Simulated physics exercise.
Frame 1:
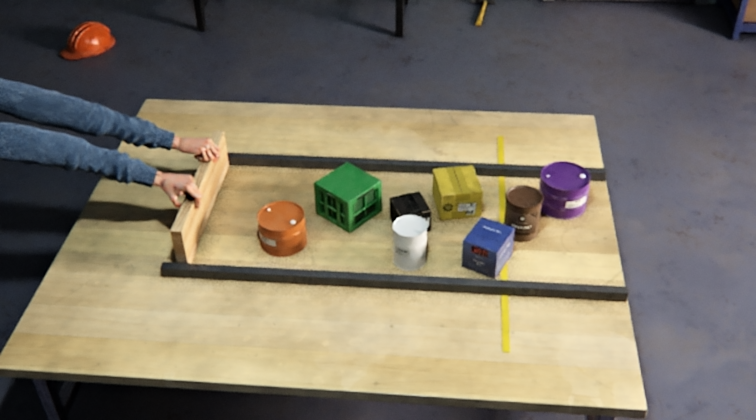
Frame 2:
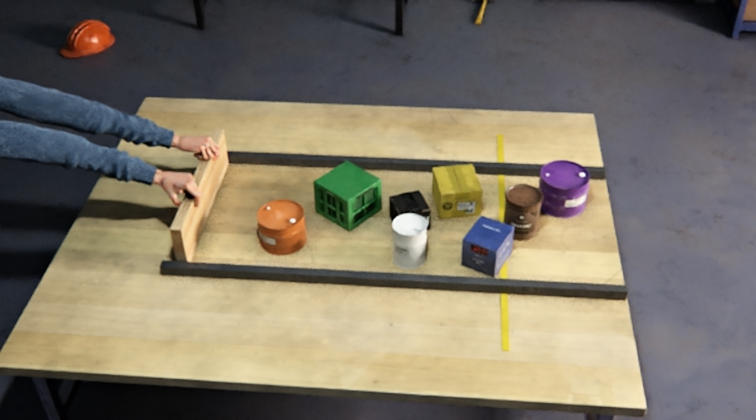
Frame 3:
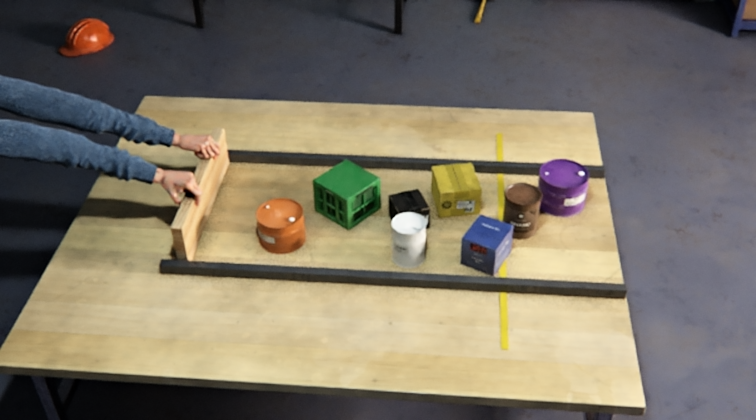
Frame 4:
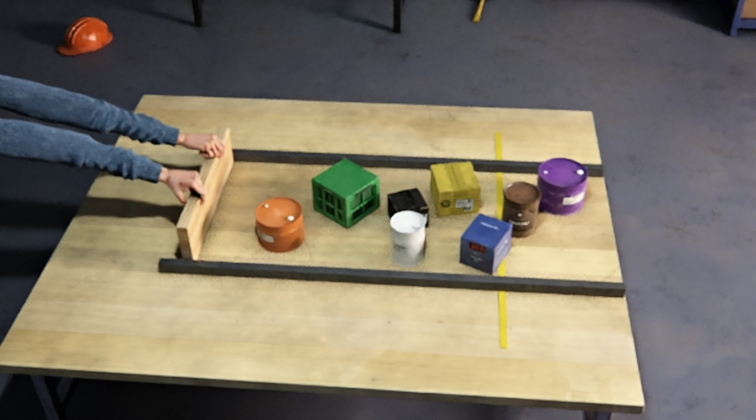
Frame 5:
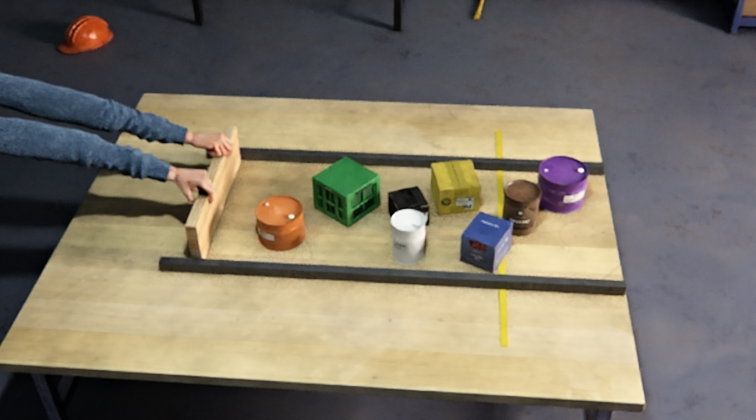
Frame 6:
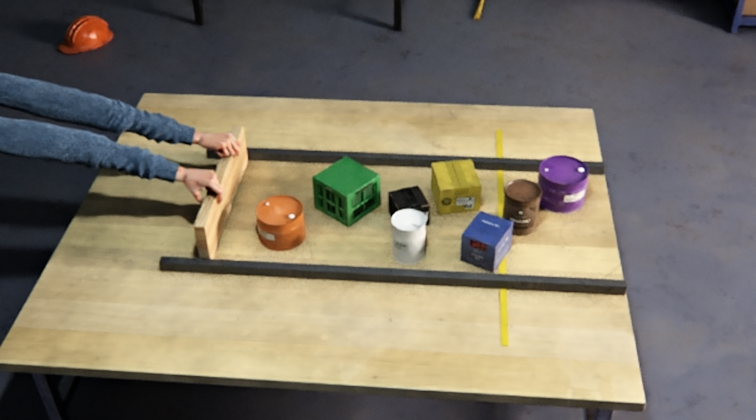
Two hands in blue sleeves held a wooden plank upright between two dark rails on a table, then slid it slightly right toward an orange canister, while the eight containers and boxes stayed put.
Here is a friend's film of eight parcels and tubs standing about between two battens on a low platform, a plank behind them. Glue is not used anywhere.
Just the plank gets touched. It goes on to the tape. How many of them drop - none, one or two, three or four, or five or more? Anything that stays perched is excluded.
Lost: One or two.
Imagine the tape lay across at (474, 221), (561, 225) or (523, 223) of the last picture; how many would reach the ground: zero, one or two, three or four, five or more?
Not one; more than four; 1 or 2.
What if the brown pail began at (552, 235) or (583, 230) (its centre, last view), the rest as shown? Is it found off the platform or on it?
Lab note - it rests there; then it rests there.
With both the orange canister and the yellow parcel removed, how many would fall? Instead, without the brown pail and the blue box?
The first try gives 0, the second gives 1.
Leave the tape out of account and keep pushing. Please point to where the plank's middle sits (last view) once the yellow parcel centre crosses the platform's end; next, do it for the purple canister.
Yellow parcel: (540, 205); purple canister: (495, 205).
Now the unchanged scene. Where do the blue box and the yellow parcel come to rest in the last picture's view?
Final positions - blue box around (566, 250), yellow parcel around (571, 186).
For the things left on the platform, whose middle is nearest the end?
That's the brown pail.
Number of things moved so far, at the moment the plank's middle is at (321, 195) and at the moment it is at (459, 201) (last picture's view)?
First 2, after that 8.
Early on, none off yet; purple canister at rest near (562, 184); brown pail at rest near (521, 208); blue box at rest near (487, 241).
A while later, none off yet; purple canister moving near (566, 184); brown pail travelled about its own width near (543, 206); blue box travelled a little near (512, 245).
Finally, the number that fall off is one or two; lost, purple canister.
